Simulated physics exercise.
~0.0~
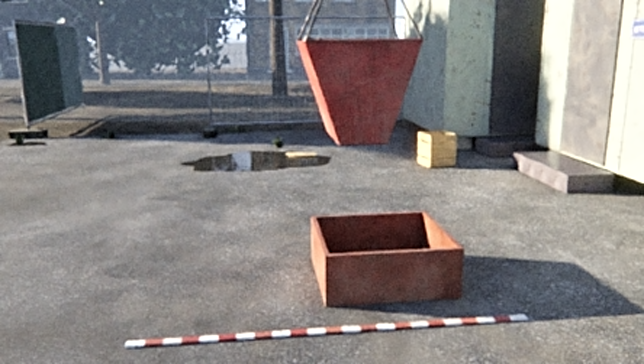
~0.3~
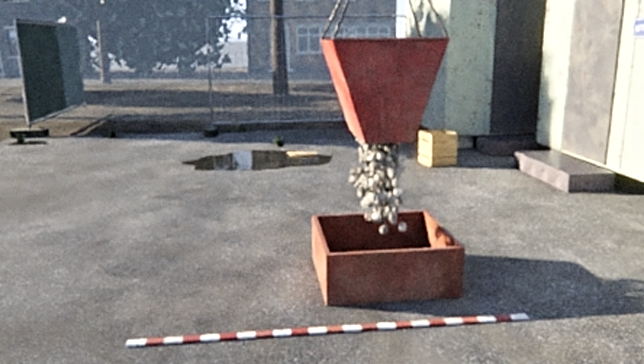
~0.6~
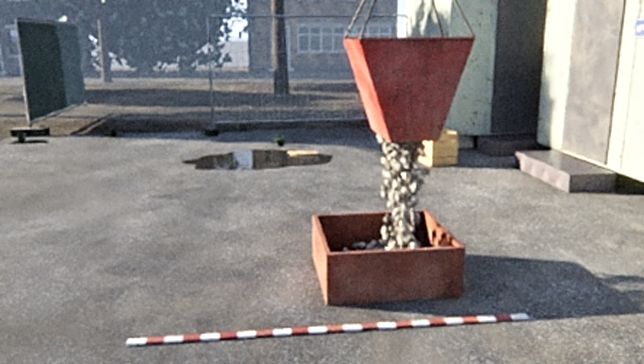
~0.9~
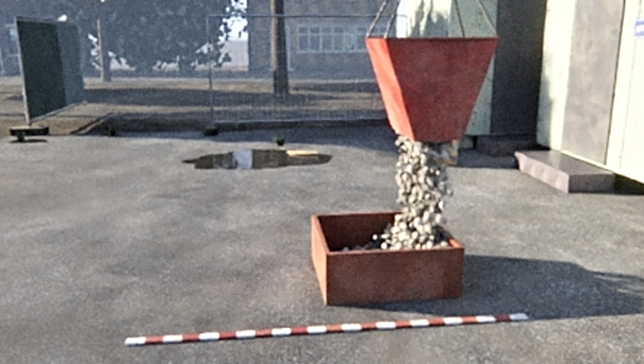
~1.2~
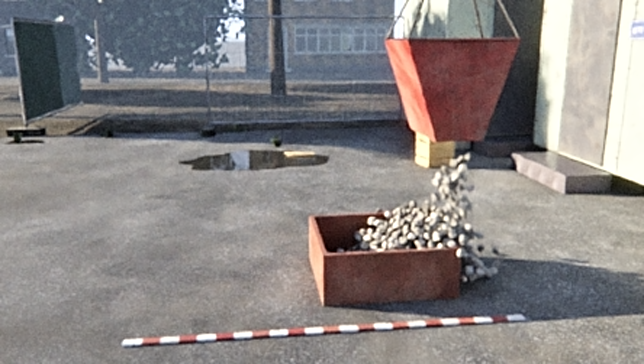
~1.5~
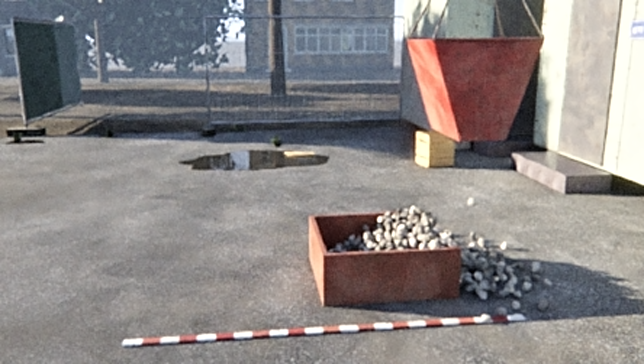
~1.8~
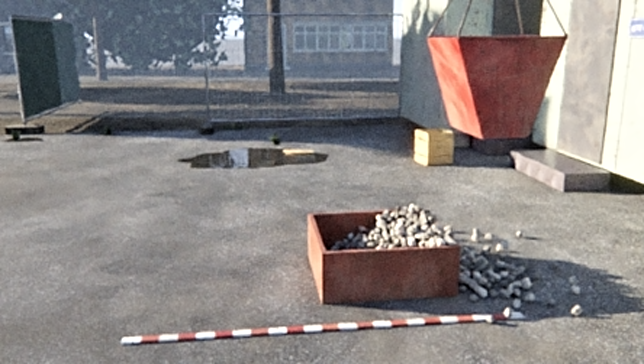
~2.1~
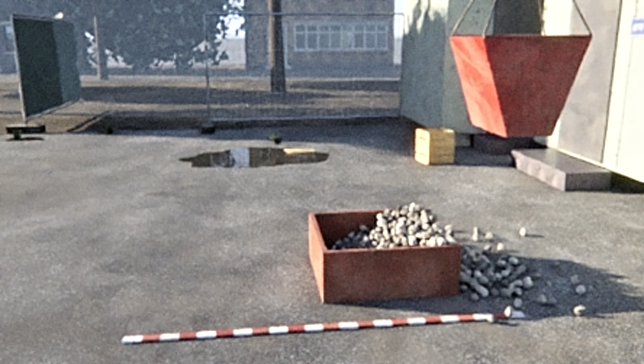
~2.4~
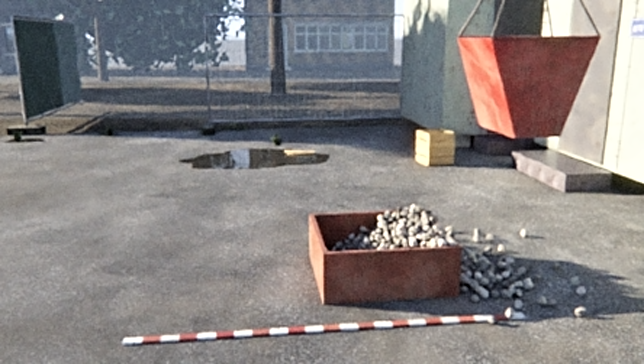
A red hopper hanging from above moved rightwards over a paved yard, pouring grey stones into an open reddish bin until it was empty. Most ended heaped in the bin towards its right side, while some spilled onto the ground to the right.
